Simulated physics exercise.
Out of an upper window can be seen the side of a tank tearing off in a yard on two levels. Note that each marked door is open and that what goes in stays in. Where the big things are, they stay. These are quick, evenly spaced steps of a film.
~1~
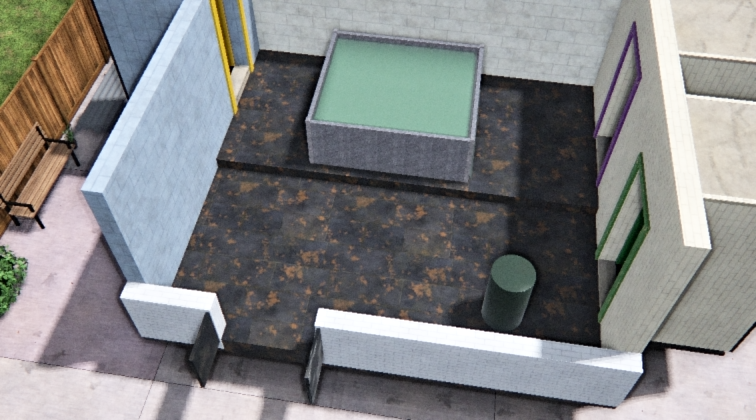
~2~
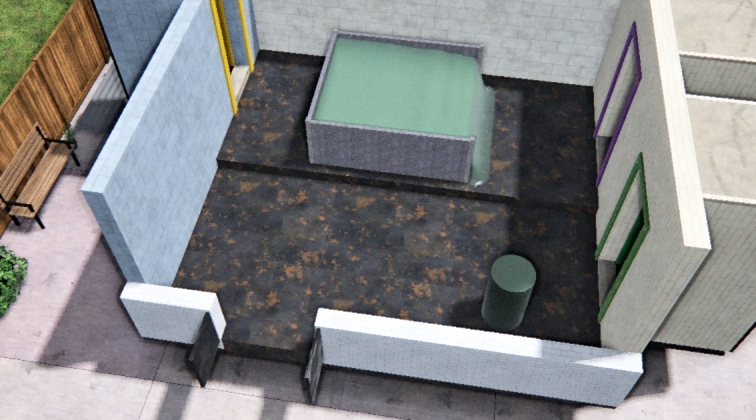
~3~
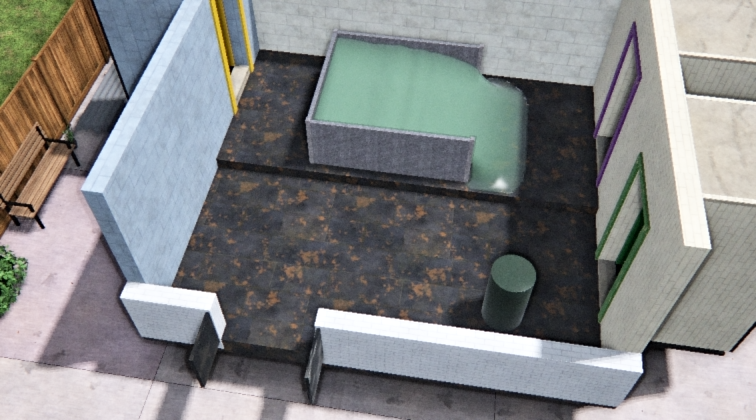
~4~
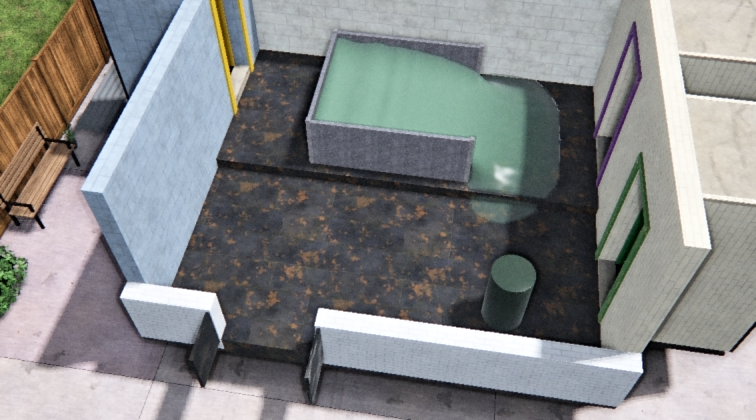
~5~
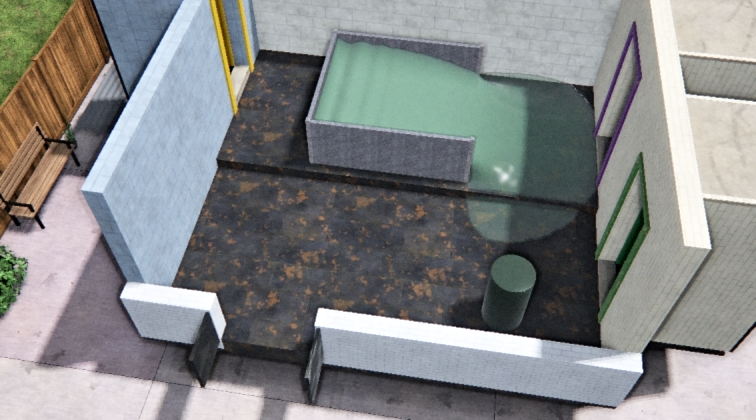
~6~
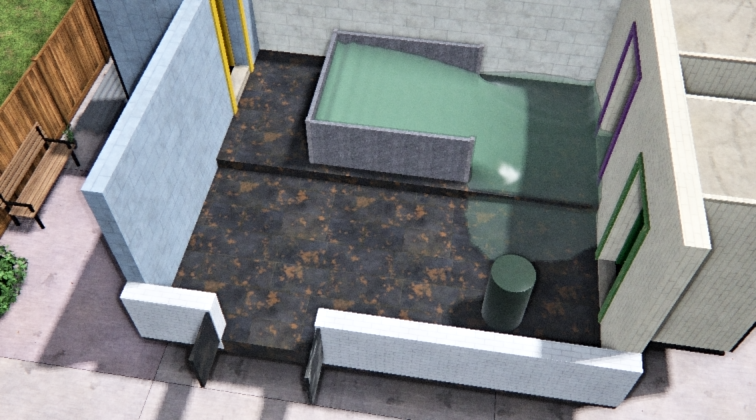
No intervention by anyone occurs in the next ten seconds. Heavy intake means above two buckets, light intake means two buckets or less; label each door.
Labels: Green door: Heavy, yellow door: Light, purple door: Heavy.
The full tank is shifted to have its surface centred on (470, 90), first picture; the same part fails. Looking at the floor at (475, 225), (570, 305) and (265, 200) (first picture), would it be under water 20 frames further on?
Spared, soaked, spared.
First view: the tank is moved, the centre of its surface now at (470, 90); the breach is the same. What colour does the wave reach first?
First: The one in purple.
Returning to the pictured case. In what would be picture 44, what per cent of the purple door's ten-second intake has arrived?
About 100 %.
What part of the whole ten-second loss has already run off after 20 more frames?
Near 60 in a hundred, I reckon.
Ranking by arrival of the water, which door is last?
Last comes the yellow door.
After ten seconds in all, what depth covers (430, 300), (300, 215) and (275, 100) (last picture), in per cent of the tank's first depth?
Estimate: 12, 10, 2 %.
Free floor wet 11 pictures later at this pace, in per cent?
Around 35 in a hundred.
A moment on, water covers 30 % of the floor; the green door under two buckets in, the yellow door not reached, the purple door far over two buckets in.
Next, water covers 35 % of the floor; the green door over two buckets in, the yellow door not reached, the purple door far over two buckets in.
Then, water covers 55 % of the floor; the green door far over two buckets in, the yellow door not reached, the purple door far over two buckets in.
Later, water covers 90 % of the floor; the green door far over two buckets in, the yellow door wet at the sill, nothing in, the purple door far over two buckets in.
In the end, water covers 95 % of the floor; the green door far over two buckets in, the yellow door wet at the sill, nothing in, the purple door far over two buckets in.
